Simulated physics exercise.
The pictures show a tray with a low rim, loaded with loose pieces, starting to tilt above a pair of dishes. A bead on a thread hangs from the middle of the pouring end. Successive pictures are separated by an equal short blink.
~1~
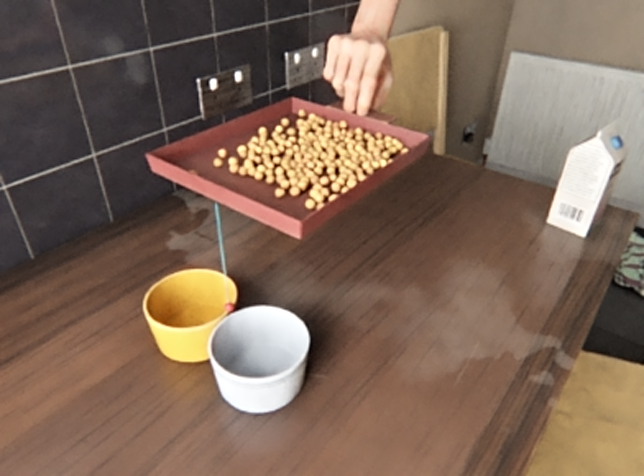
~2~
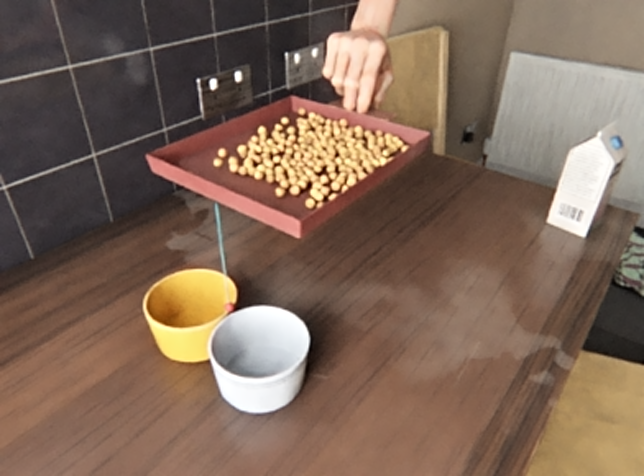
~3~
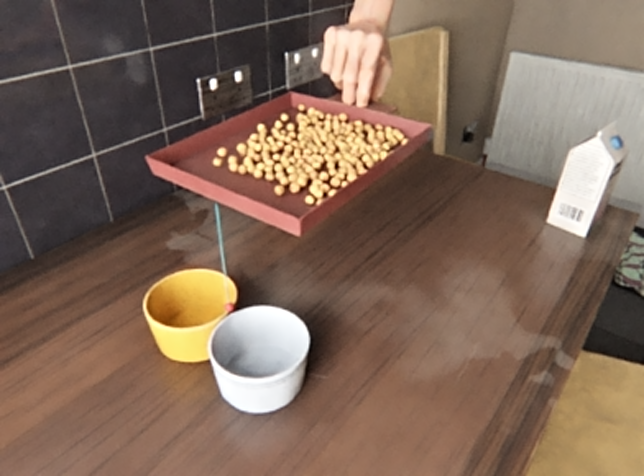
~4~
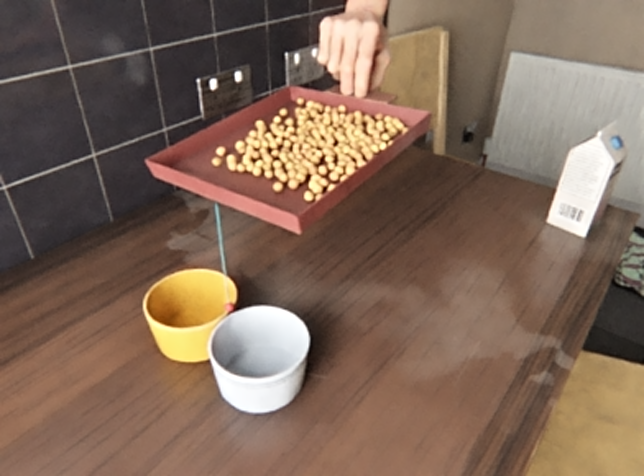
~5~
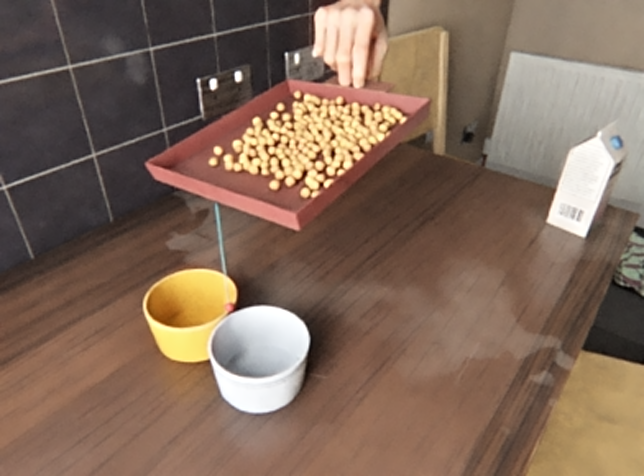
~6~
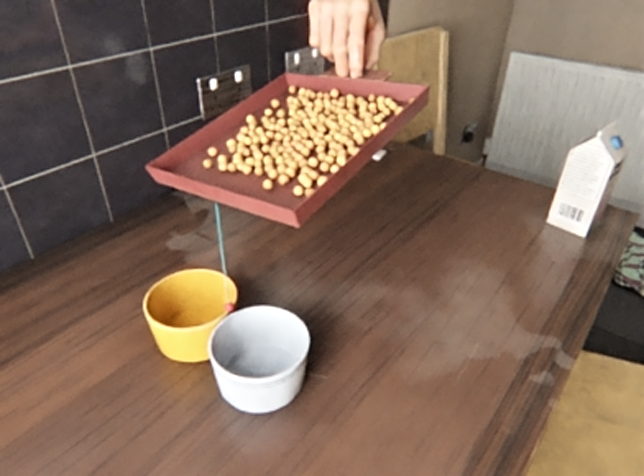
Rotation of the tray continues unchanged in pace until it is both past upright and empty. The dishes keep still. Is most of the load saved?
The load will mostly be caught.
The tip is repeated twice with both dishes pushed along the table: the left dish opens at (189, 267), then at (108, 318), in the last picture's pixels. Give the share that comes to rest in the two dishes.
First placement: 50 per cent; second placement: 10 per cent.
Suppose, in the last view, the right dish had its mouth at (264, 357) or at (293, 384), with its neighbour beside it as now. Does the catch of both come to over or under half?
For the two tries in order: Not as much as half, not as much as half.
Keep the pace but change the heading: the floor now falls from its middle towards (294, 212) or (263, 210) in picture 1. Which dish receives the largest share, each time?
Rightward dish for the first, Rightward dish for the second.
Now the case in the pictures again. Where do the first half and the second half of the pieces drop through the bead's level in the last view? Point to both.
Around (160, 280) first; around (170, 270) second.
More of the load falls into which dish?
Result: The left of the two takes it.
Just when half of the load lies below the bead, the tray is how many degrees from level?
Around 90°, give or take.
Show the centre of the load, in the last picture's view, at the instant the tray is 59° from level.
About (191, 166).
Soon, tray tipped steeply; nearly all on the tray; a stray few in the left dish; a stray few outside both; a stray few in the air.
A while on, tray tipped right over; a small part on the tray; about half in the left dish; about a quarter outside both; a small part in the air.
Towards the end, tray tipped past a quarter turn; about two thirds in the left dish; about a third outside both.
Finally, tray tipped past a quarter turn; none in the right dish; about two thirds in the left dish; about a third outside both.
